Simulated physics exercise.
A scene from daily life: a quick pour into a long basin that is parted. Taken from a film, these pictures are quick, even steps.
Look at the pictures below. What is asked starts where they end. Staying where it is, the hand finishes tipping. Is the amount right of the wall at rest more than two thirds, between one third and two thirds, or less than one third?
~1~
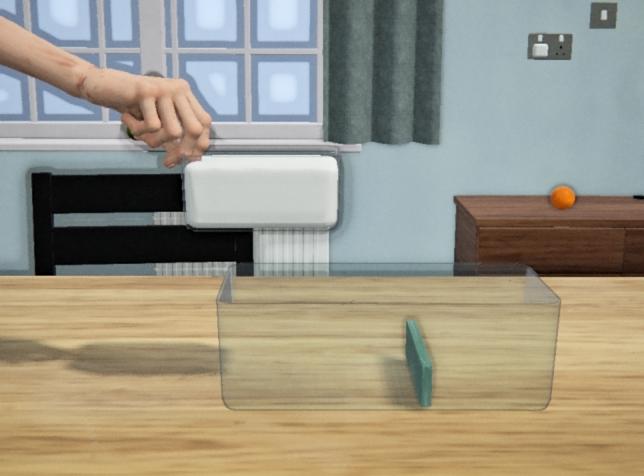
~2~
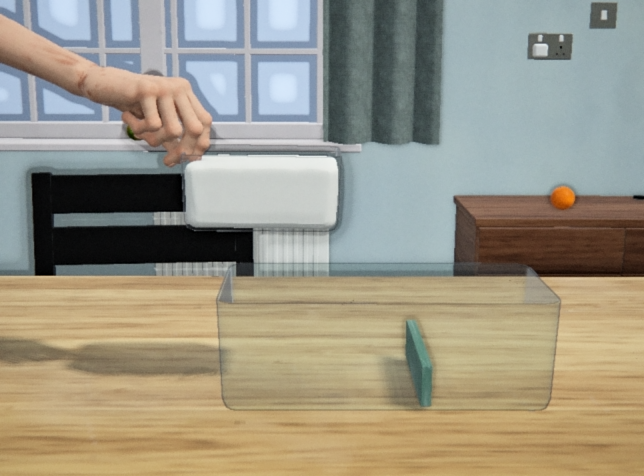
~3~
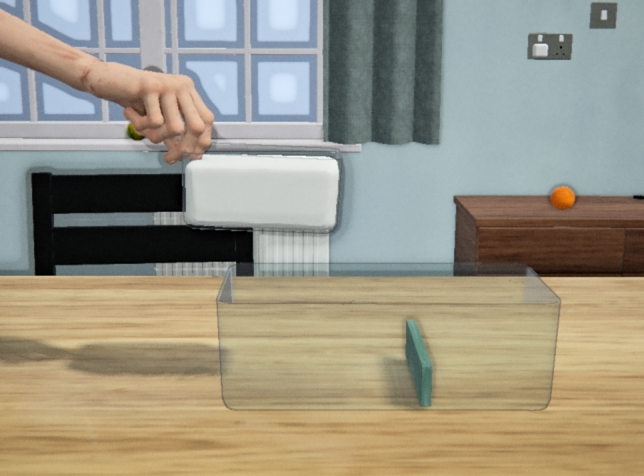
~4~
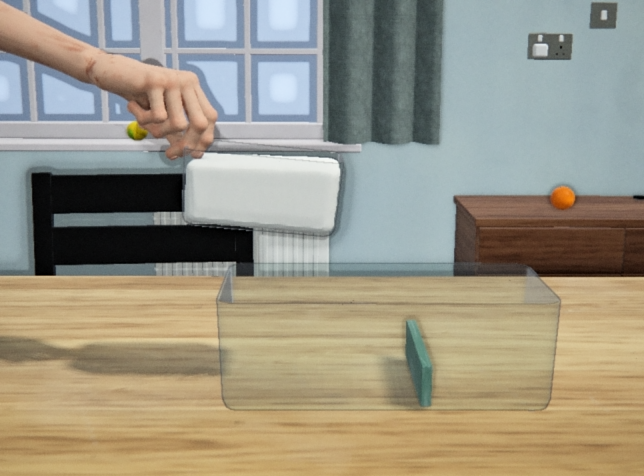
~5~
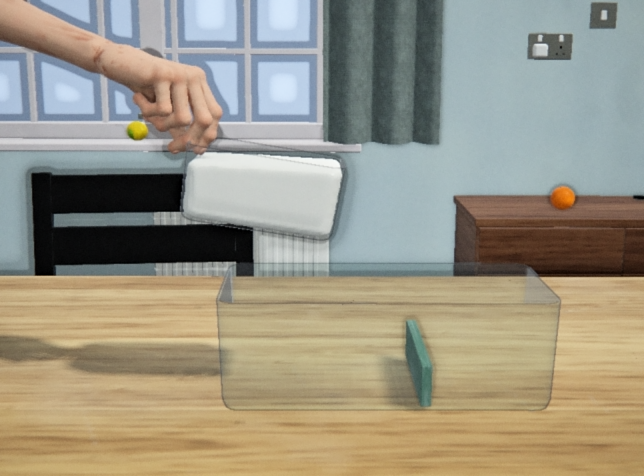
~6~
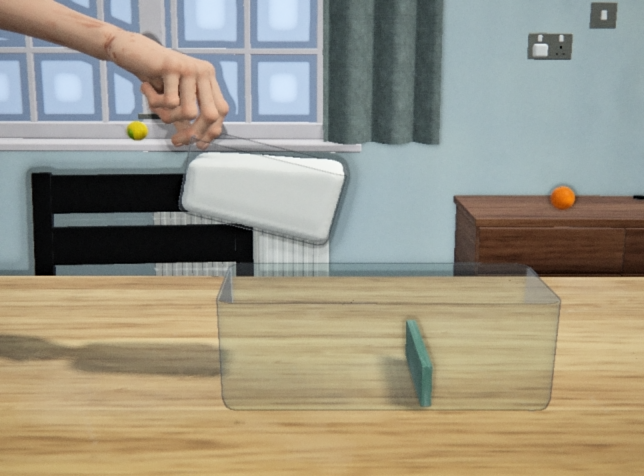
Lower than a third.
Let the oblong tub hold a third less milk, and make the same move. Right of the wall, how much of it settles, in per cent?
It works out near 5 percent.
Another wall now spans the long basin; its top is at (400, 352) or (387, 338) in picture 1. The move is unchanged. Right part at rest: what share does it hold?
45 % and 60 %, roughly.
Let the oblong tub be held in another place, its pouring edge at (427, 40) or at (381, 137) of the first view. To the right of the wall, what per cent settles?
Estimate, first then second: 70 per cent and 65 per cent.
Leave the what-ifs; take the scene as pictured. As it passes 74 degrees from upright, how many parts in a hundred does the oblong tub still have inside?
Amount still in: Approx. 40 %.
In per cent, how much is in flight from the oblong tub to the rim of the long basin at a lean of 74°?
Airborne fraction: Approx. 30 %.
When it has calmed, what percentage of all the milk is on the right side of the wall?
About 20 percent.
A moment on, the oblong tub is tipped part way and 39 per cent is still to pour, 22 is left of the wall and 7 right of it.
Next, the oblong tub is tipped right over and 6 per cent is still to pour, 74 is left of the wall and 17 right of it.
Then the oblong tub is tipped right over and 0 per cent is still to pour, 77 is left of the wall and 18 right of it.
Later the oblong tub is tipped right over and 0 per cent is still to pour, 77 is left of the wall and 19 right of it.
Finally, 77 per cent lies left of the wall, 18 right of it and 5 outside.
